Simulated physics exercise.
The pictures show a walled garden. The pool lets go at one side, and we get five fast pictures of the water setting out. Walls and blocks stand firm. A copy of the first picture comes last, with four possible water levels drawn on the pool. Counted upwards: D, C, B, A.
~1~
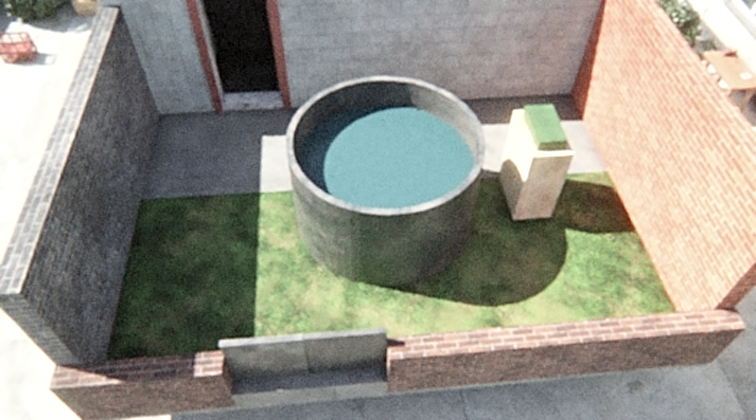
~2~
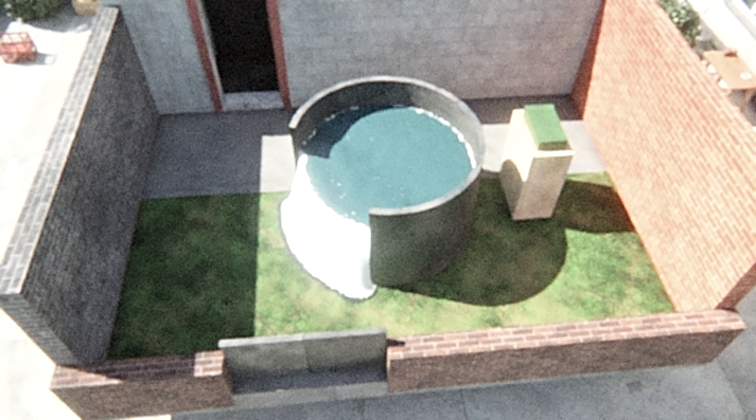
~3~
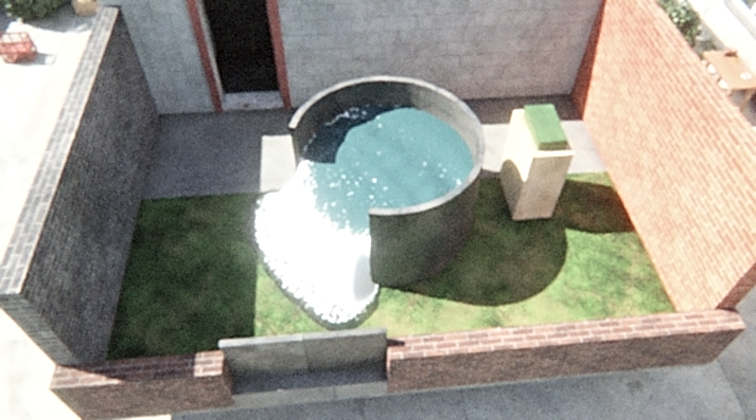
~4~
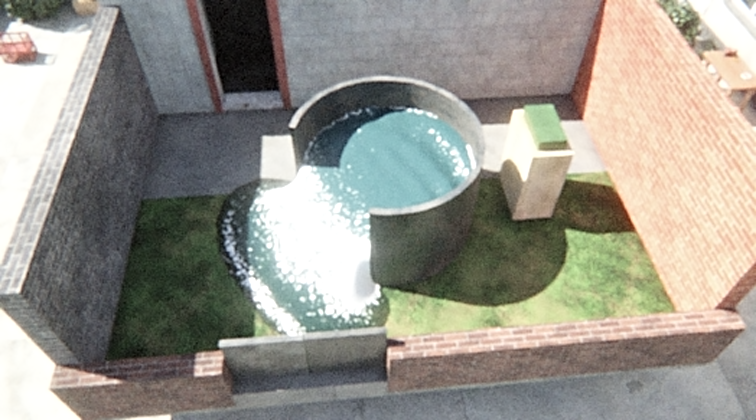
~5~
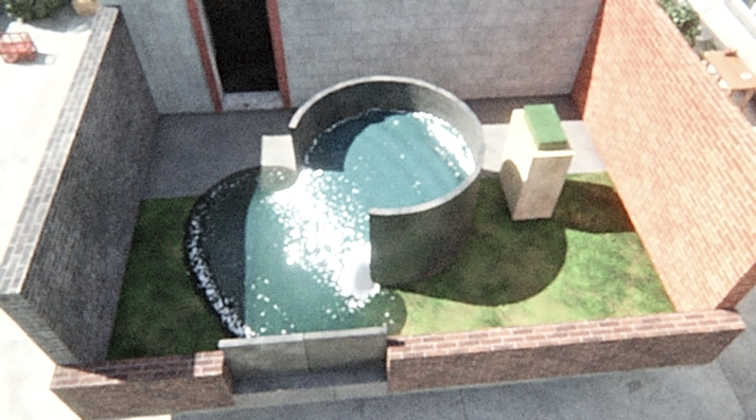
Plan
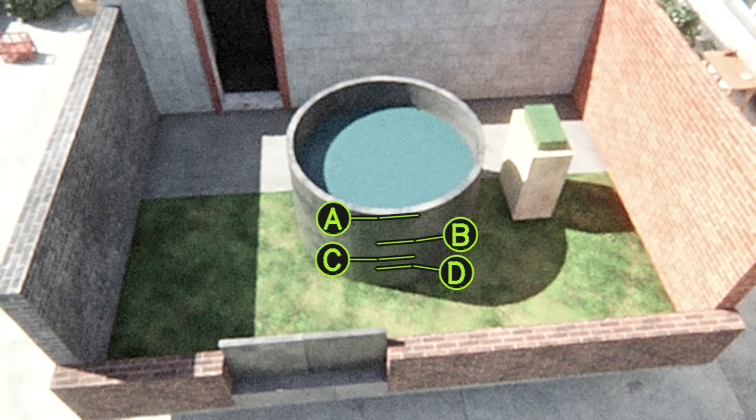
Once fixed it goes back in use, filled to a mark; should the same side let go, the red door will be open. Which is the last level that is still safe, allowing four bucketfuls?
Line C.
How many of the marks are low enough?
Two of them.
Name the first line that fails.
That is line B.
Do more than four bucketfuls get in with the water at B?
Yes, that goes wrong.
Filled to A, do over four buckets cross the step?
Yes, it does.
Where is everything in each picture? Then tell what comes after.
Water in the pool at rest, its middle at (385, 162); foot of the red doorway at (254, 109); shut gate at (305, 341).
Water covers 2 % of the ground and shows as far out as (367, 266).
Water covers 6 % of the ground and shows as far out as (257, 199).
Water covers 12 % of the ground and shows as far out as (244, 190).
Water covers 19 % of the ground and shows as far out as (207, 195).
On the marked copy, A at (397, 216); B at (396, 242); C at (395, 258); D at (395, 267); from the bottom up D, C, B, A.
Choosing A, dozens of bucketfuls pour in.
Choosing B, about 10 bucketfuls get in.
Choosing C, a bucket or two gets in.
Choosing D, nothing gets over.
